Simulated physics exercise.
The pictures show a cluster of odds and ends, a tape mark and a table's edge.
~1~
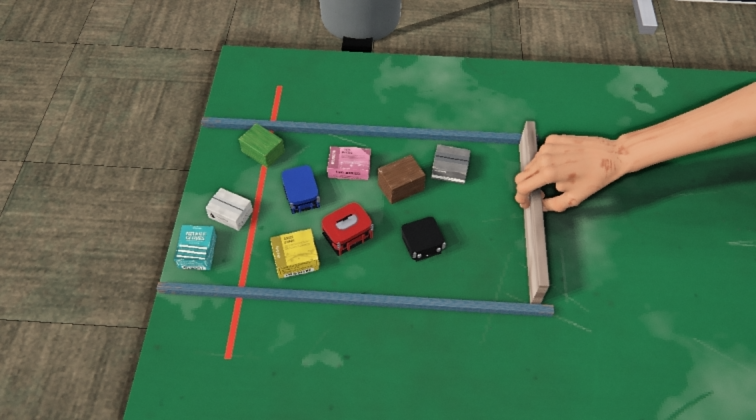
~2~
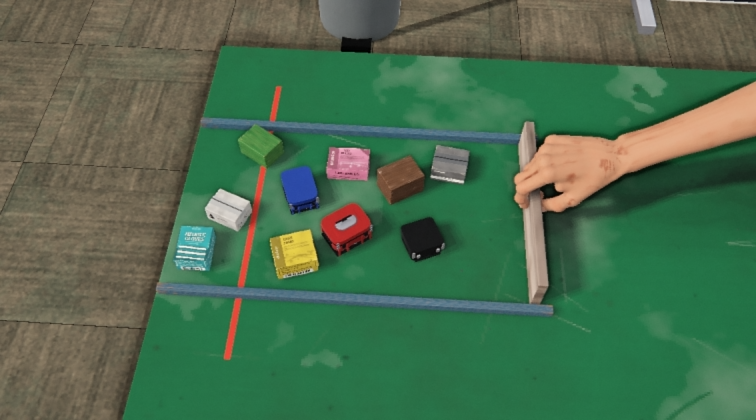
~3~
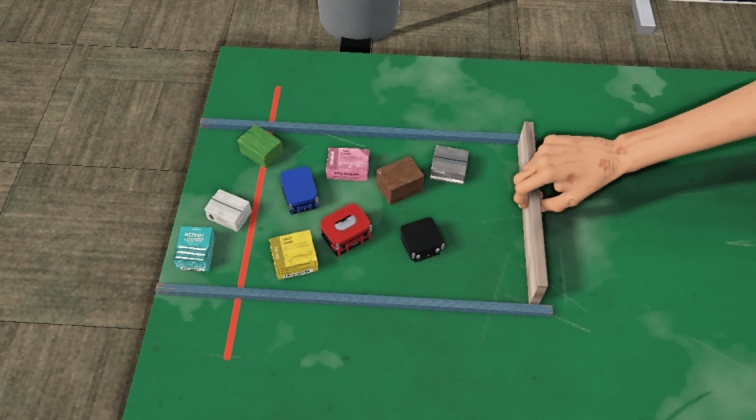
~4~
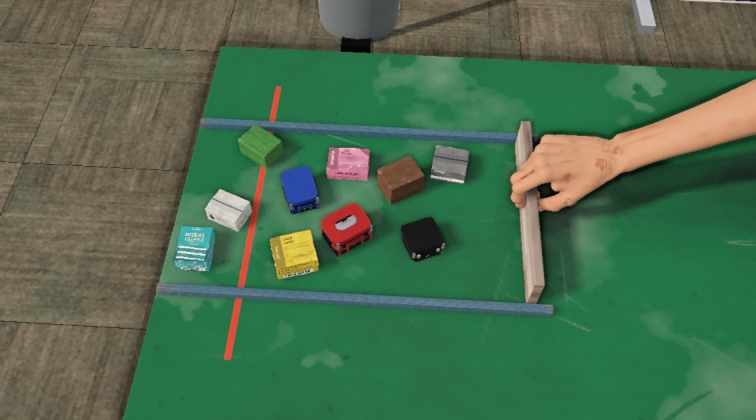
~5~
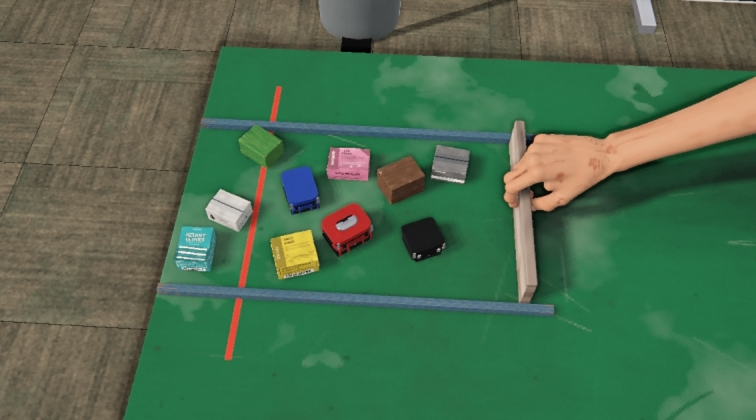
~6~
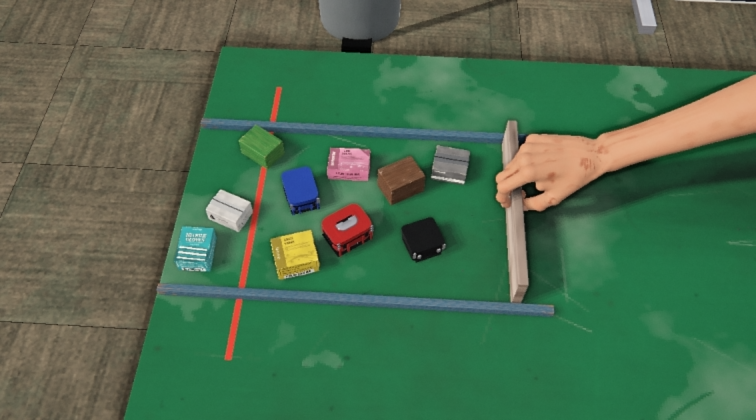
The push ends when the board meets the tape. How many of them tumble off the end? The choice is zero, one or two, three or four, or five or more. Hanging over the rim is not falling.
As it turns out, the number that fall off is one or two.
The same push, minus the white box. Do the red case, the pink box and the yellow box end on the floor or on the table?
The red case remains up; the pink box survives; the yellow box does not fall.
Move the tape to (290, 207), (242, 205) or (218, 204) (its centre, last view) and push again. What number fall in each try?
The counts: 0, 2 and 6.
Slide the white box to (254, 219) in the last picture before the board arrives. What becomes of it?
The white box tumbles off.
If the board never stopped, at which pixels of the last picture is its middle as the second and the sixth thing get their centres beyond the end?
First at (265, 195), next at (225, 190).
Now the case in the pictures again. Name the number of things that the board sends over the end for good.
It comes to 2.
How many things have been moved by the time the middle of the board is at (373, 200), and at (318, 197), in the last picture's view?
First 7, then 9.
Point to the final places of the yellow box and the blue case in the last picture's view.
Near (225, 266) and (216, 183).
Soon after, none off yet; turquoise box at rest near (196, 249); white box at rest near (230, 211); green block at rest near (262, 147).
After that, none off yet; turquoise box at rest near (196, 249); white box displaced about its own width near (206, 200); green block displaced about its own width near (220, 140).
In the end, the number that fall off is one or two; gone, green block and white box.
